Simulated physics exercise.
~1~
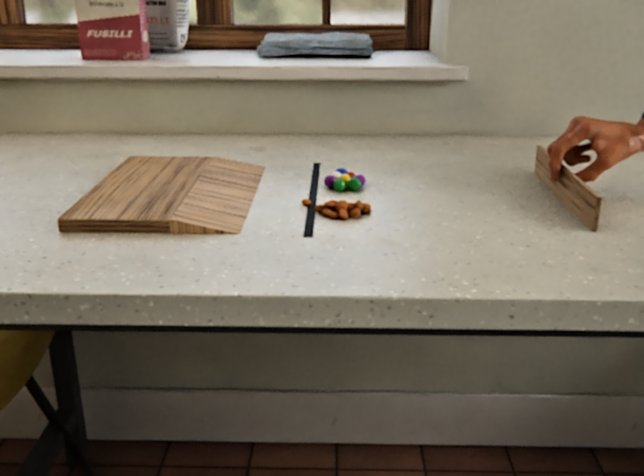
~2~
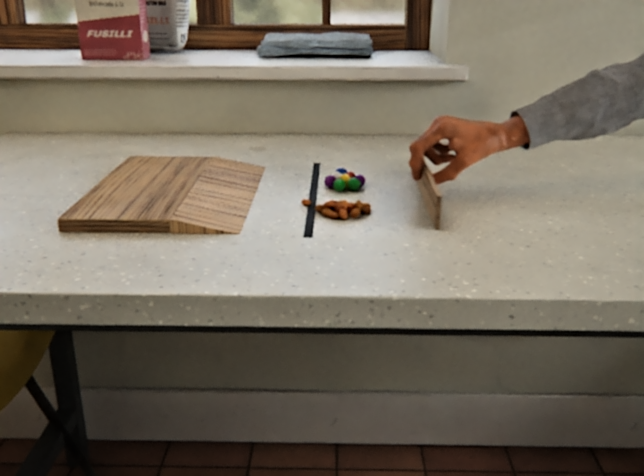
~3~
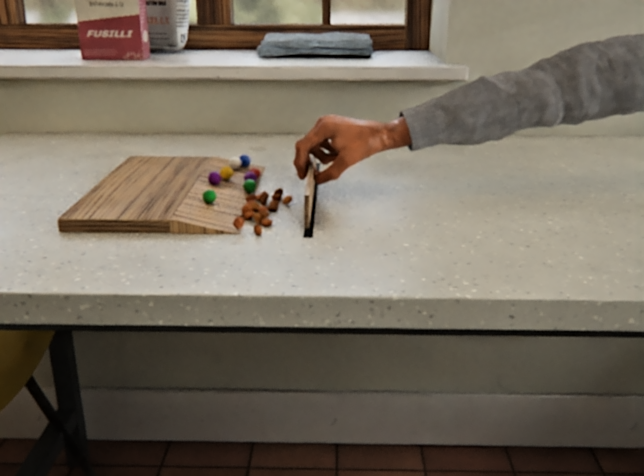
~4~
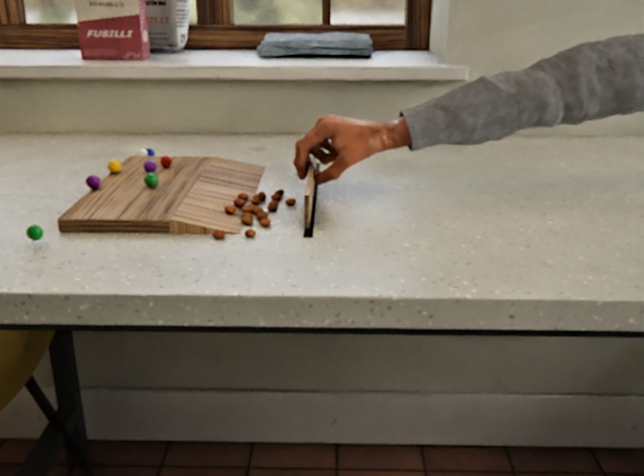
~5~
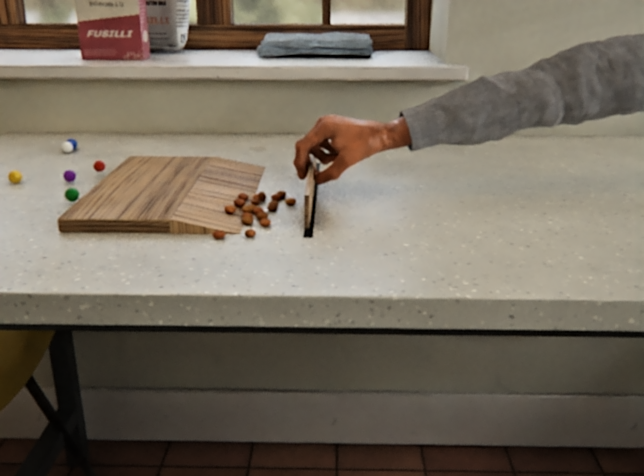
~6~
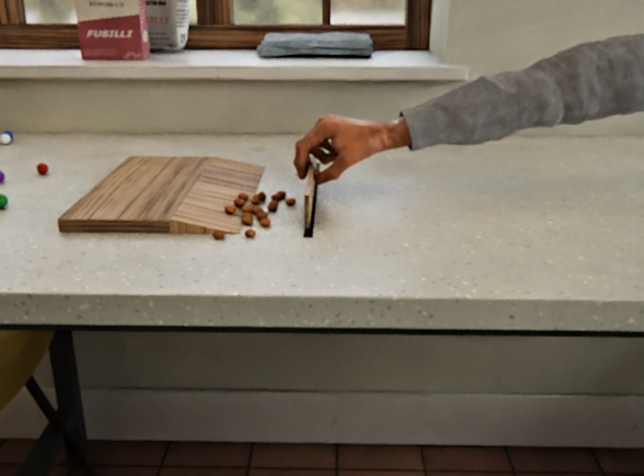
To begin with, a hand holds a strip of wood upright at the right of a pale speckled counter, with colourful balls and a handful of brown nuts beside a line of black tape and a wooden ramp further left. The hand slides the strip left towards both handfuls. It pushes them past the tape and stops there, the balls rolling ahead onto the ramp. The balls carry on over the top and roll away across the counter to the left. The nuts settle, a few on the ramp's lower edge and most short of it, while the hand stays at the tape.
